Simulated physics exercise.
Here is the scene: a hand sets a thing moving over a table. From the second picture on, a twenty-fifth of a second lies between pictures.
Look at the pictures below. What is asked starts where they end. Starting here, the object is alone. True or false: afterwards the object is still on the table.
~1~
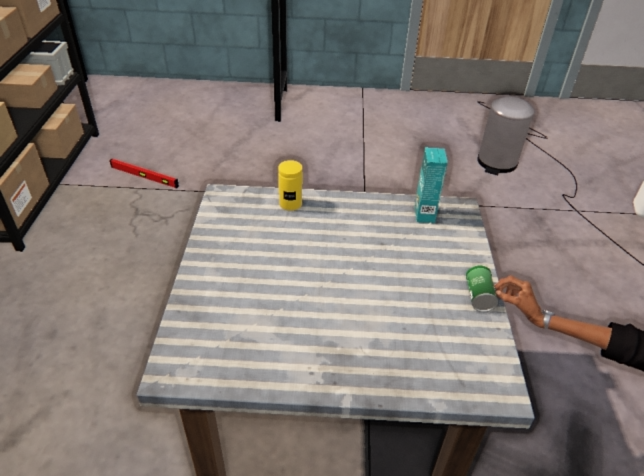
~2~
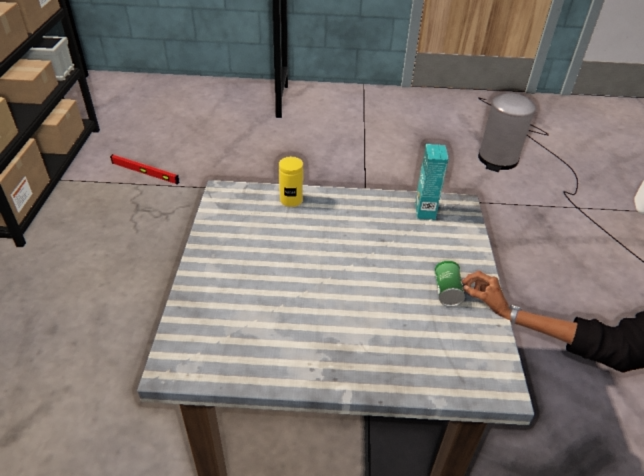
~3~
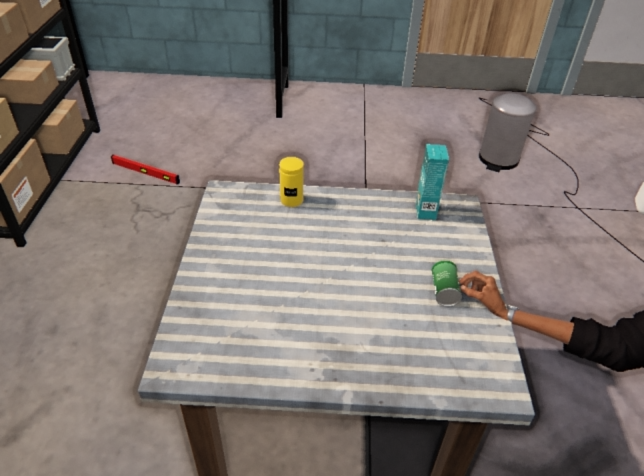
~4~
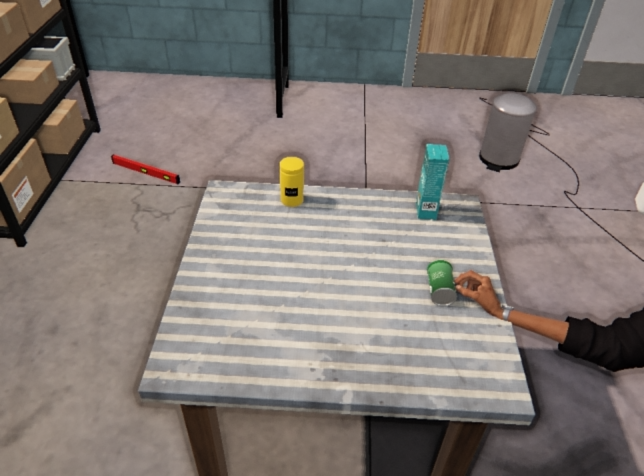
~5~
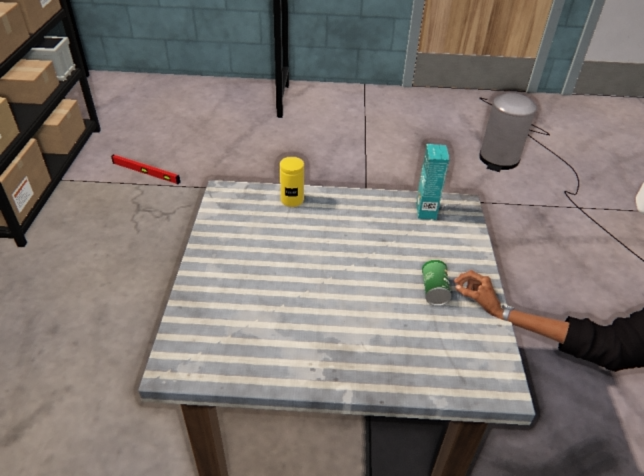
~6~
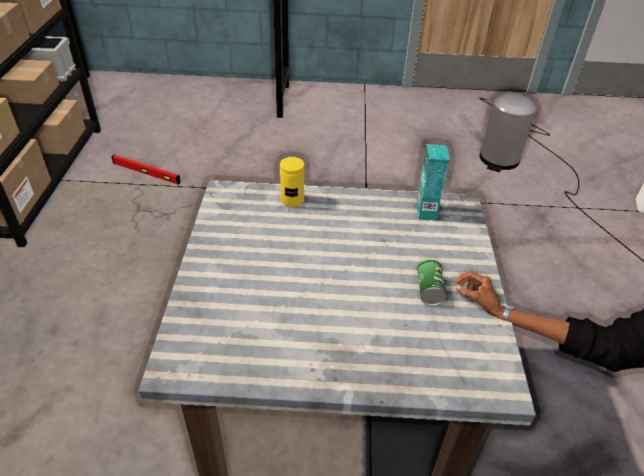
True.
Then, 0.60 s on from there, green tin shifted well along near (394, 281).
Then, 3.80 s on from there, green tin resting near (394, 281).
In the end, moved from the start, green tin. At the end, from the last picture's camera, green tin near (394, 281).
